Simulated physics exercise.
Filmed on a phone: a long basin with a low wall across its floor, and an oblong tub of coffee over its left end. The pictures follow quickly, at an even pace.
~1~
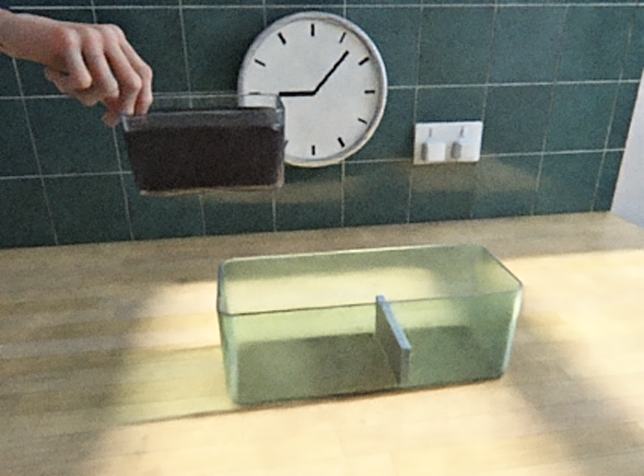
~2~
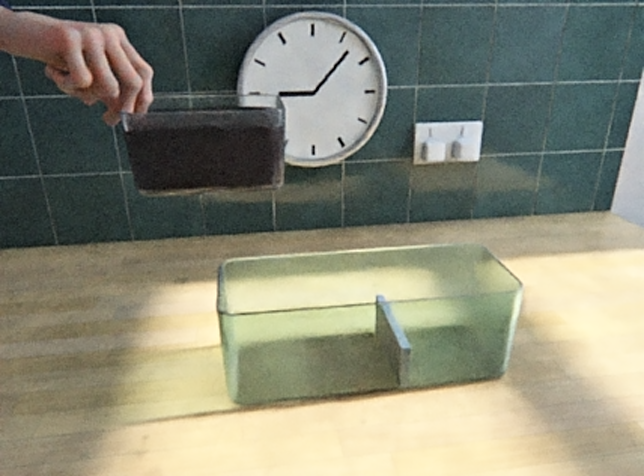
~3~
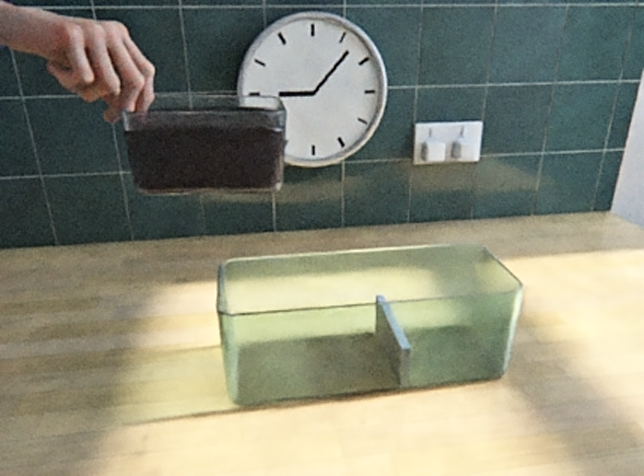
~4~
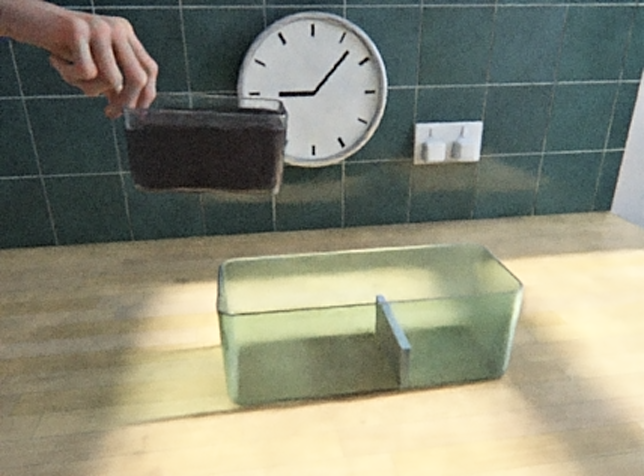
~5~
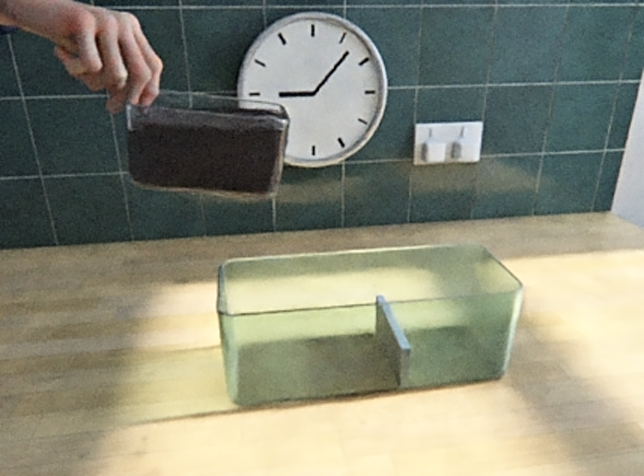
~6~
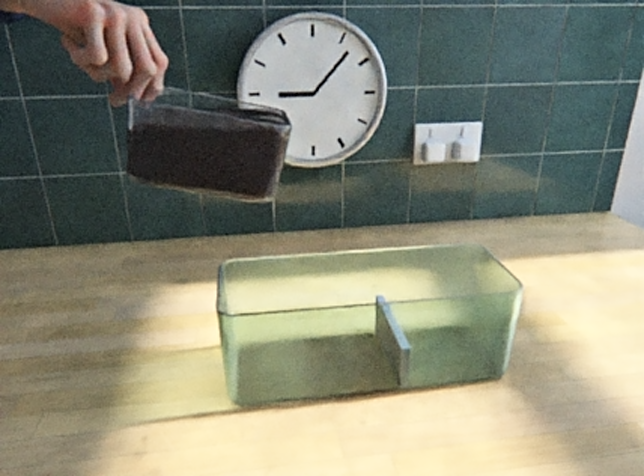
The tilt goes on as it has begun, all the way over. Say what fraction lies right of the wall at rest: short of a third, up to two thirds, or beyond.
It comes to less than a third.
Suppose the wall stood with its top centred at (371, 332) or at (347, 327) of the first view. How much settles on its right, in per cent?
In turn 40 and 60 in a hundred.
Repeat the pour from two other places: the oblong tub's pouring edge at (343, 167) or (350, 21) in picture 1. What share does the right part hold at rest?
Near 55 % and 65 %.
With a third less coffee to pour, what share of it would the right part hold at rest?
Close to 5 per cent.
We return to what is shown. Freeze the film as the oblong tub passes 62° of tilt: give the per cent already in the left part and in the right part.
The left part 10 per cent, the right part 0.
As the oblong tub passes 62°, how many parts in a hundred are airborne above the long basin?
Close to 35 per cent.
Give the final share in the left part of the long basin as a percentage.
Some 90 per cent.
A moment on, the tilt is 62° and 53 per cent is still to pour, 12 is left of the wall and 0 right of it.
Next, the tilt is 92° and 13 per cent is still to pour, 69 is left of the wall and 1 right of it.
Then the tilt is 97° and 2 per cent is still to pour, 84 is left of the wall and 2 right of it.
Later the tilt is 97° and 0 per cent is still to pour, 88 is left of the wall and 2 right of it.
Finally, 88 per cent lies left of the wall, 2 right of it and 9 outside.
